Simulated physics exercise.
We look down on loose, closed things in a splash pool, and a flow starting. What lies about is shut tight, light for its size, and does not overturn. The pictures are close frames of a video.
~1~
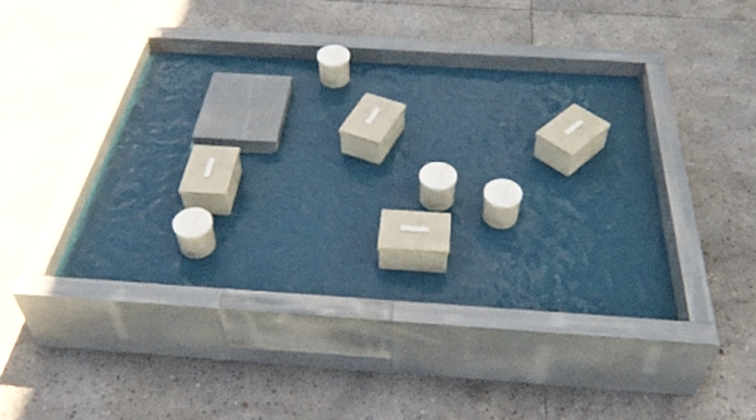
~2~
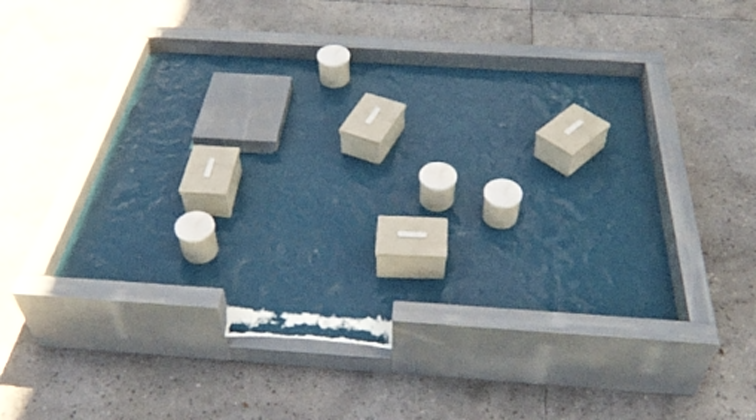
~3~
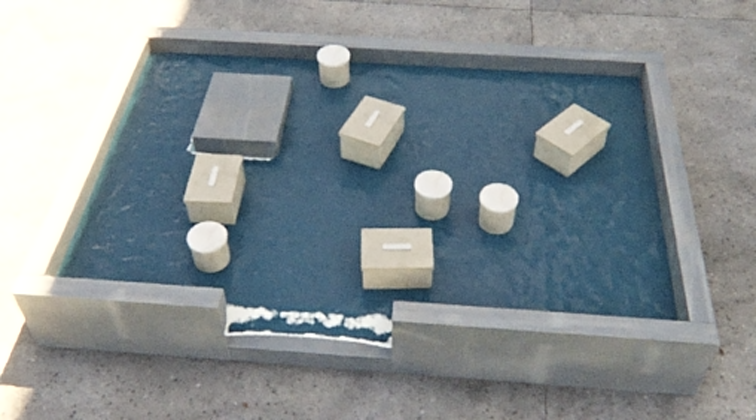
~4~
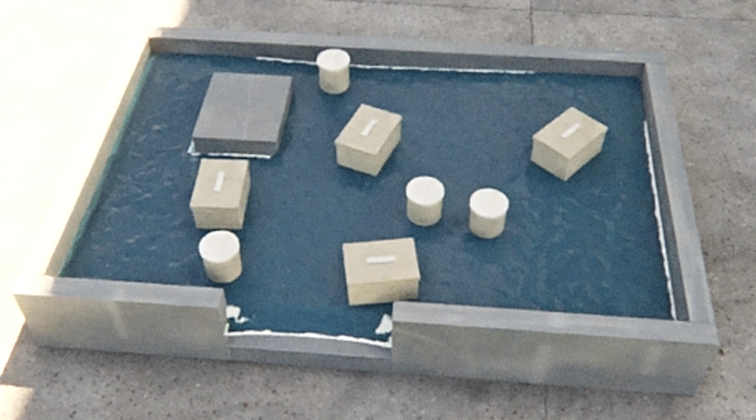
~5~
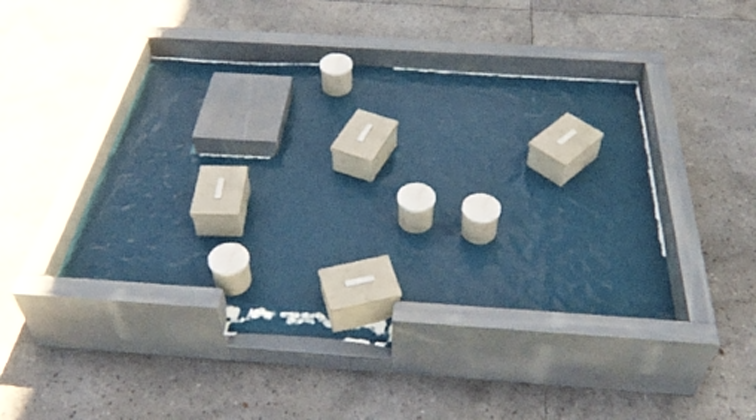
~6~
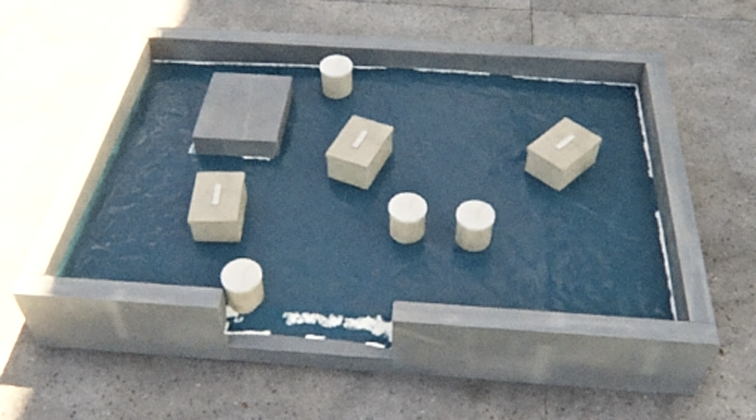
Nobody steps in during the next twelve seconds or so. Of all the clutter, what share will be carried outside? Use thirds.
It is at least two thirds.
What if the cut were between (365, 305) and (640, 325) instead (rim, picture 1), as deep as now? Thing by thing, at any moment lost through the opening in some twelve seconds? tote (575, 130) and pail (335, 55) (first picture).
As listed: Through, inside.
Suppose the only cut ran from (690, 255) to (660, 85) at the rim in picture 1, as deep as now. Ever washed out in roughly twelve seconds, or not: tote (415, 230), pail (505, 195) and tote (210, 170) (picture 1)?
In that order: Through, out, left behind.
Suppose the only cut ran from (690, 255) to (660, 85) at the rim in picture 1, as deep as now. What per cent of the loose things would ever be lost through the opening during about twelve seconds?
Roughly 60 per cent.
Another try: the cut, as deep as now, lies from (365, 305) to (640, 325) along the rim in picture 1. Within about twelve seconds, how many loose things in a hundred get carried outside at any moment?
I make it 80 per cent.
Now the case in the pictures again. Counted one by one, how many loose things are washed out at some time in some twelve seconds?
That makes 6.
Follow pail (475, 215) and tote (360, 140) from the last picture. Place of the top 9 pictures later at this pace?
Close to (408, 259) and (343, 187).
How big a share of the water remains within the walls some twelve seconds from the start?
Close to 56 %.
A moment on, 2 of 8 are out; 6 afloat.
Next, 3 of 8 are out; 5 afloat.
Later, 5 of 8 are out; 3 afloat.
In the end, 6 of 8 are out; 2 afloat.
